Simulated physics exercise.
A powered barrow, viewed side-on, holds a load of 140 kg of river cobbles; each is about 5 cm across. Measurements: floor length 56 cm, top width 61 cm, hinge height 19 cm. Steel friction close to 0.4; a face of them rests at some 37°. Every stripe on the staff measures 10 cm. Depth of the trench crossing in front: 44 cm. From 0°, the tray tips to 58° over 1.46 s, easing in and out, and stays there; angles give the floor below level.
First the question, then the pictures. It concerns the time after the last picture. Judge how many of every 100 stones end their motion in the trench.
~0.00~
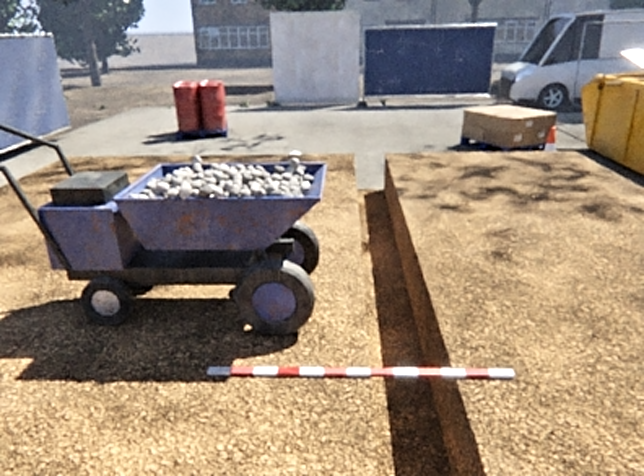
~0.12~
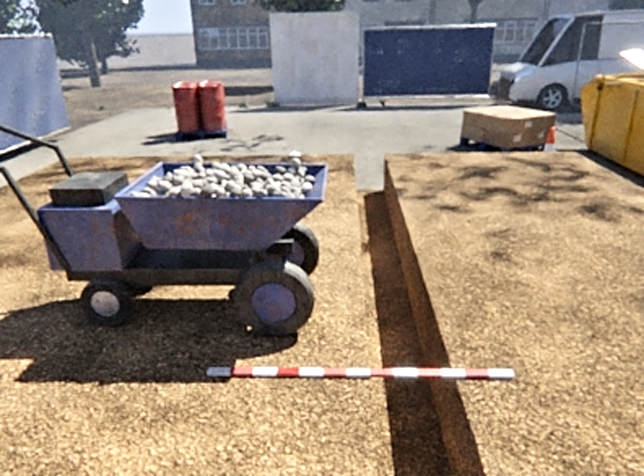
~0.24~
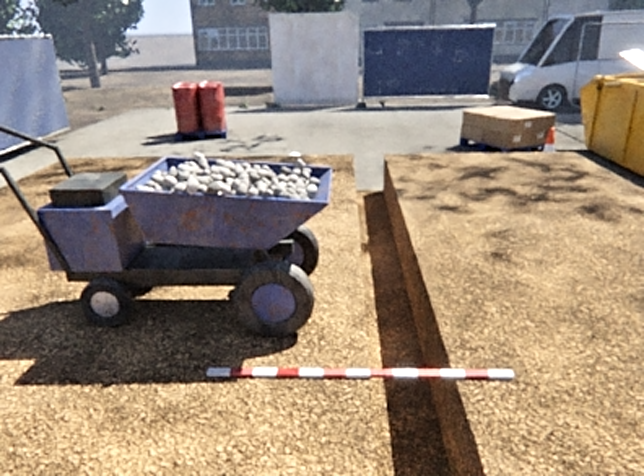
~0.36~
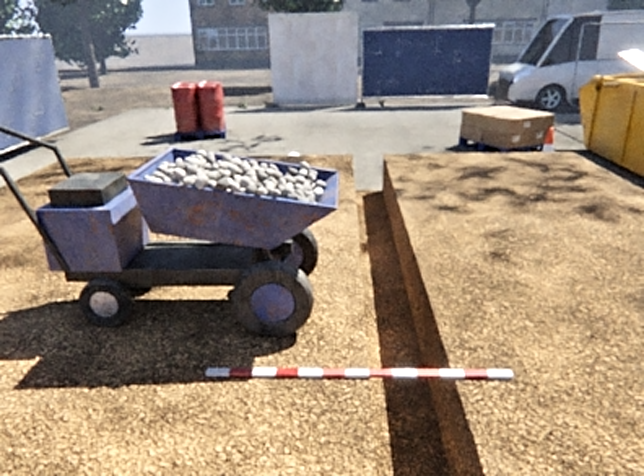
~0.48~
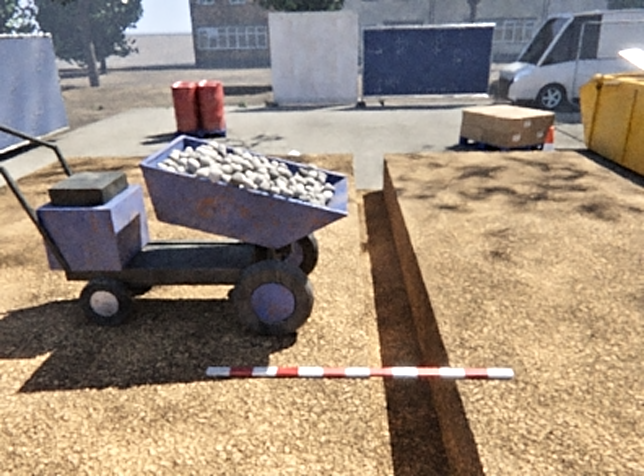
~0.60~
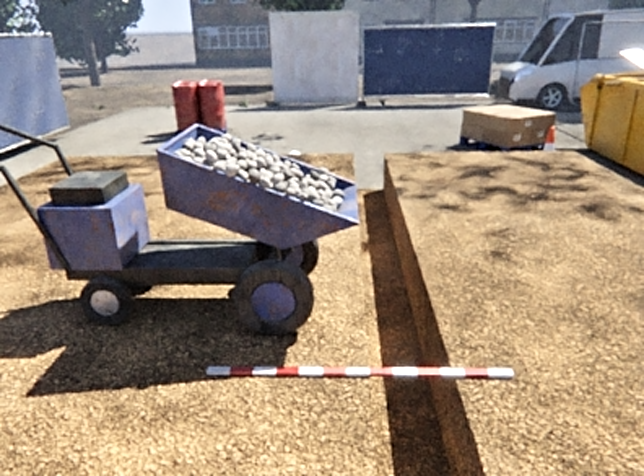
I would put it near 76 out of 100.
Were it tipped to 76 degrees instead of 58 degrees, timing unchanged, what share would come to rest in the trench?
Near 75 per cent then.
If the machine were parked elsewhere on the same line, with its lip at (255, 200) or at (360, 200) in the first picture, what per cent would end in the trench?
Near 85 and near 35 percent.
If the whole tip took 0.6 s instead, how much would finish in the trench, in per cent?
That would give about 55 percent.
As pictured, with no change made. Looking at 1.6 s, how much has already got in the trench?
Approx. 20 % of the load.
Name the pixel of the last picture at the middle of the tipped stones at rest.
Their centre sits close to (412, 356).
After 1.1 s the floor is at 49°; 100 % in the tray; the foremost stones are at (383, 241).
After 1.6 s the floor is at 58°; 71 % in the tray, 22 % in the trench, 6 % past the trench; the foremost stones are at (457, 294).
After 1.9 s the floor is at 58°; 39 % in the tray, 40 % in the trench, 22 % past the trench; the foremost stones are at (541, 308).
After 3.9 s the floor is at 58°; 0 % in the tray, 76 % in the trench, 24 % past the trench; the foremost stones are at (585, 297).
